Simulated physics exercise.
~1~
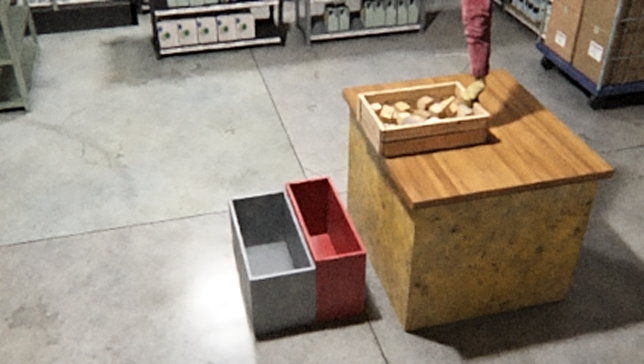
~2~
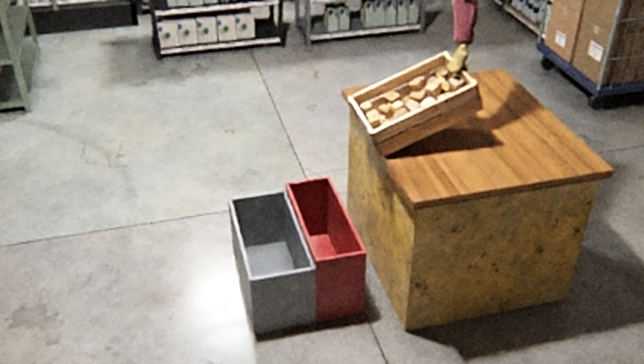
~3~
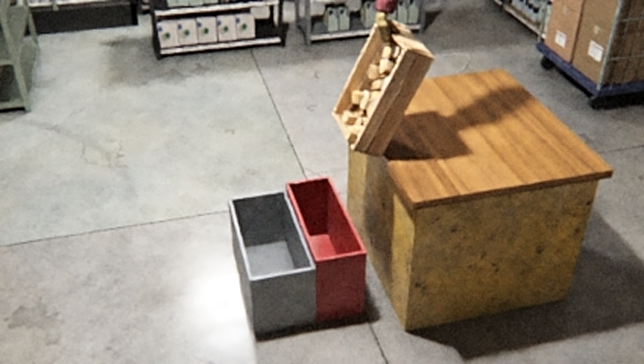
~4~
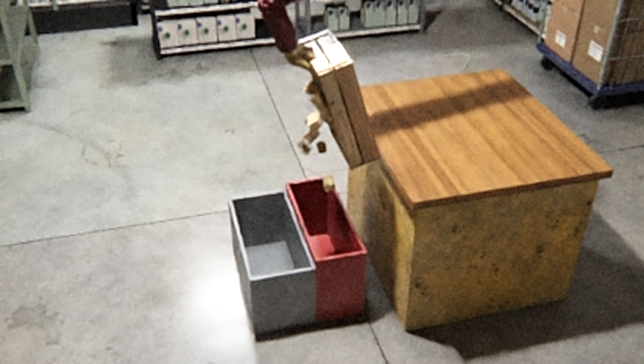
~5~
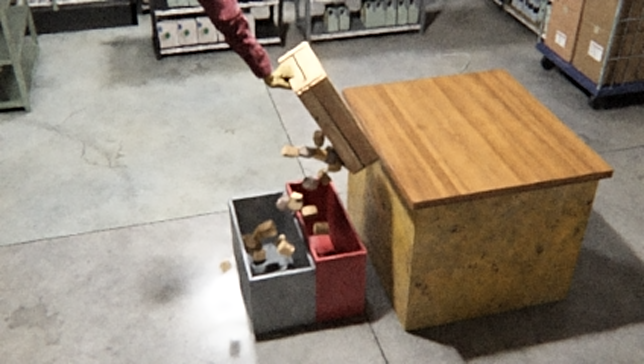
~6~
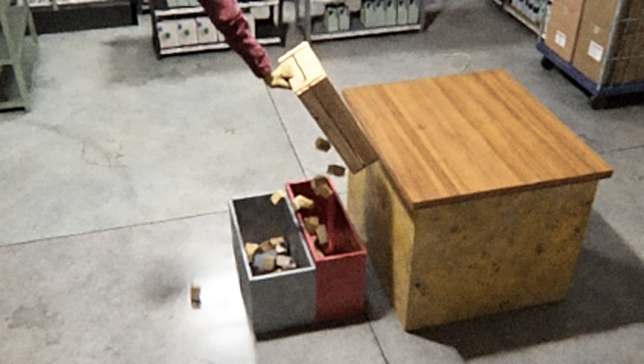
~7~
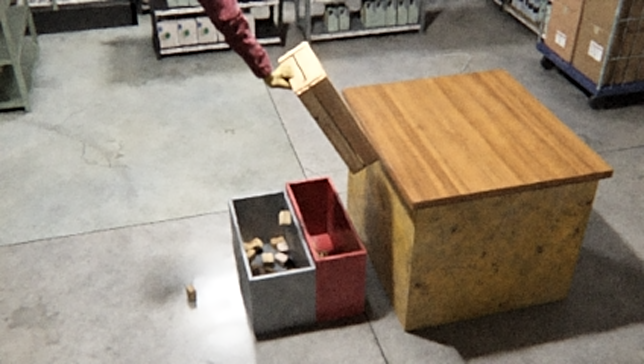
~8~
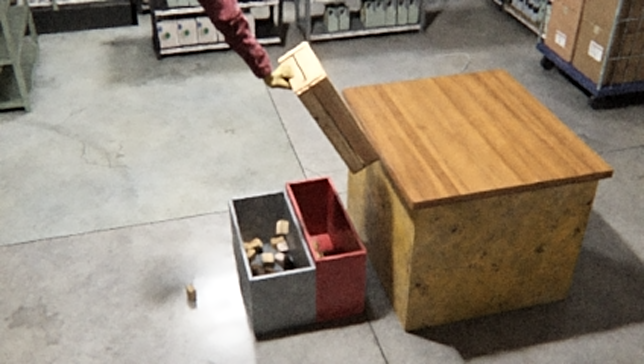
A crate of small wooden blocks was tipped off the left end of a bench by a gloved hand, spilling them into the red and grey tubs below, while one landed on the floor left of the grey tub.
